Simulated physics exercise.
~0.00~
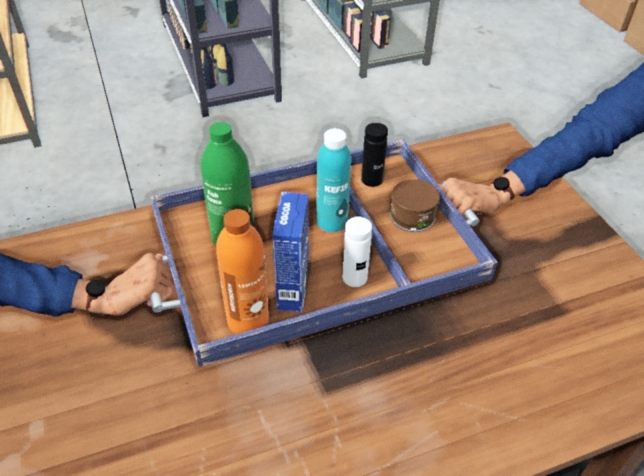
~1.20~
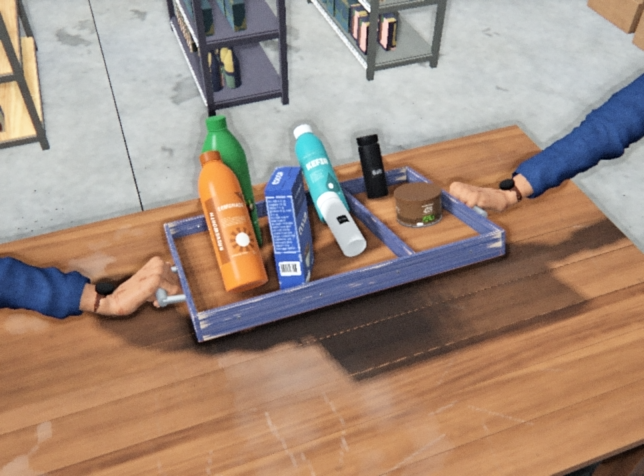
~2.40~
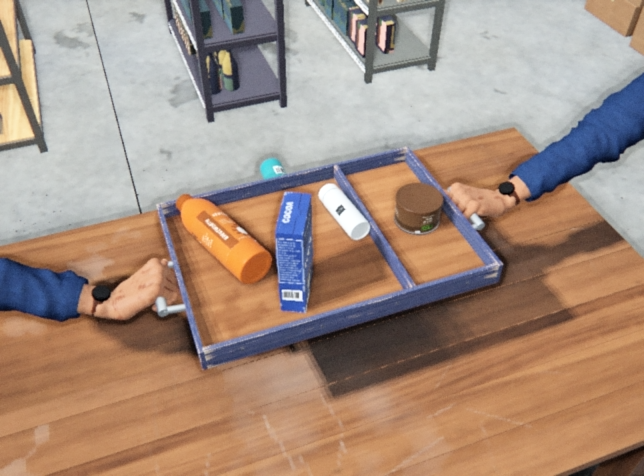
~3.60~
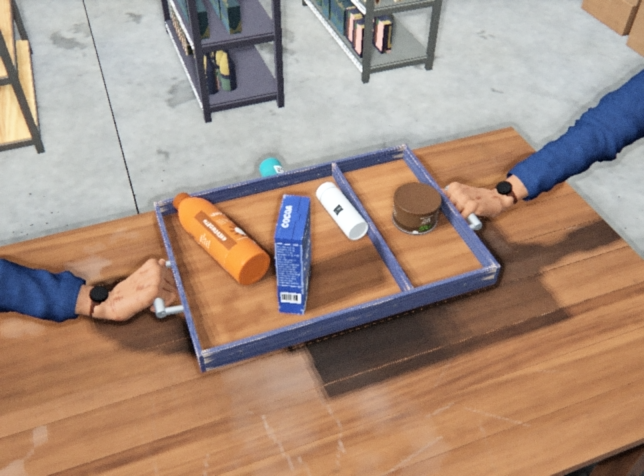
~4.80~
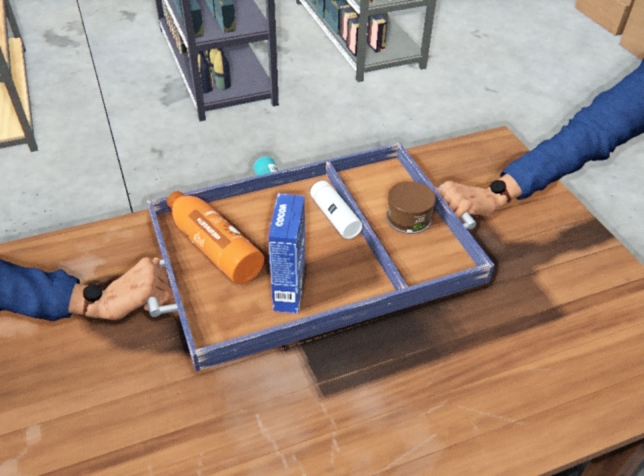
On a wooden table, two hands tipped a blue tray of bottles and containers away from the viewer, and the green bottle, turquoise bottle and black shaker went off it; once levelled, the orange bottle and white shaker lay toppled beside the upright blue packet and brown tub.
